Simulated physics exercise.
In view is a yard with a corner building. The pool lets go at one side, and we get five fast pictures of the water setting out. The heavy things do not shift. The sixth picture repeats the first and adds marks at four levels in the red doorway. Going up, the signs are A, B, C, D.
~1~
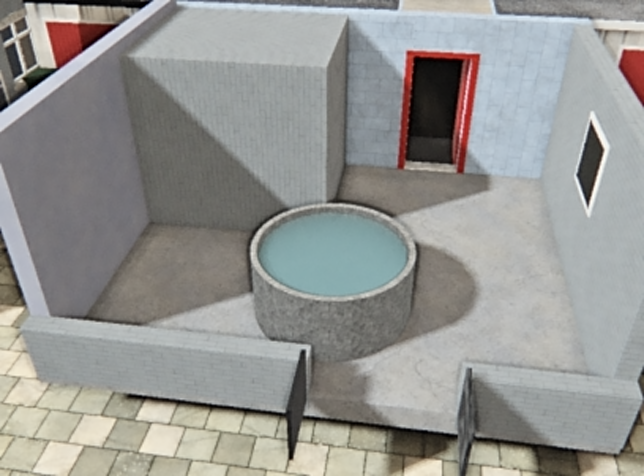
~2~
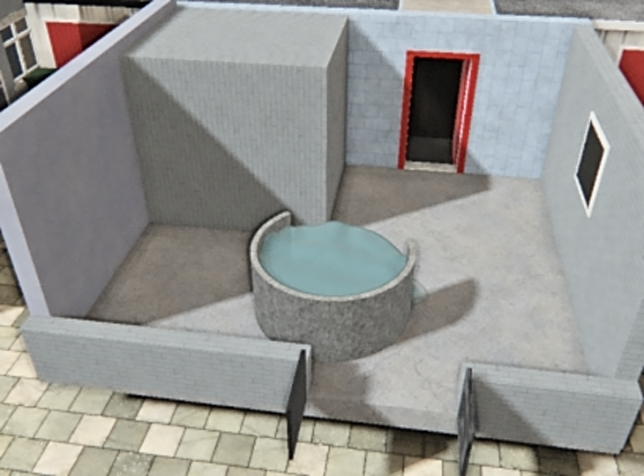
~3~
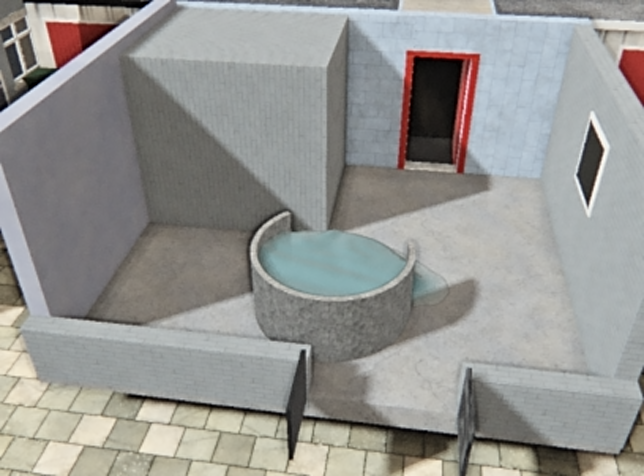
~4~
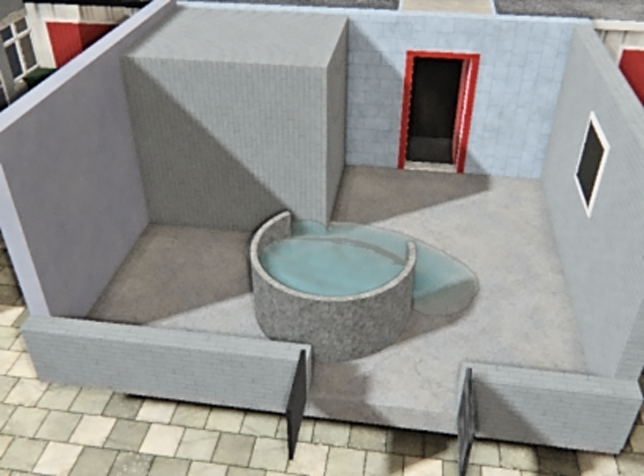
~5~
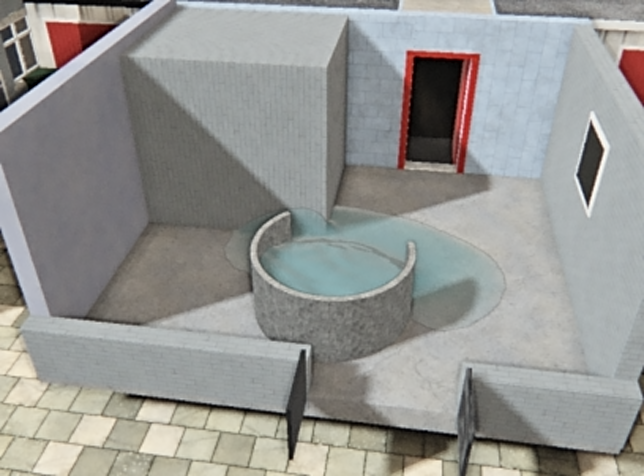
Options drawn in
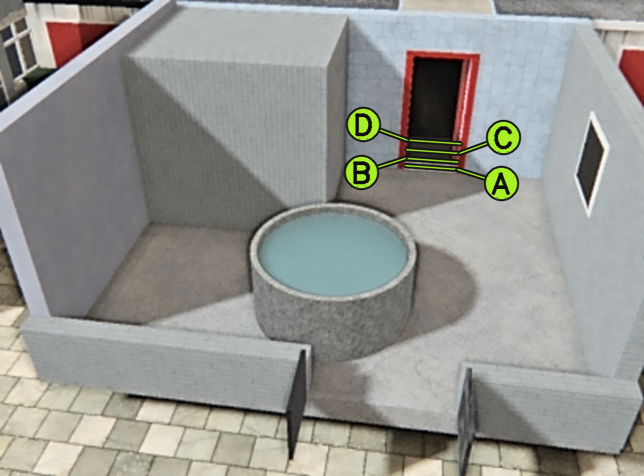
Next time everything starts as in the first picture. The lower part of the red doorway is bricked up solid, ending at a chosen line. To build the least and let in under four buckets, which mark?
C is the one.
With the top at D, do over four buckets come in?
No, not at all.
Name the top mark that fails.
The answer is B.
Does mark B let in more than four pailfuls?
Yes, it does.
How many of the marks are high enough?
Two.
On the marked copy, A at (431, 167); B at (431, 160); C at (432, 151); D at (433, 141); from the bottom up A, B, C, D.
Choosing A, dozens of bucketfuls pour in.
Choosing B, about 9 bucketfuls get in.
Choosing C, a splash gets over, under a bucket.
Choosing D, nothing gets over.
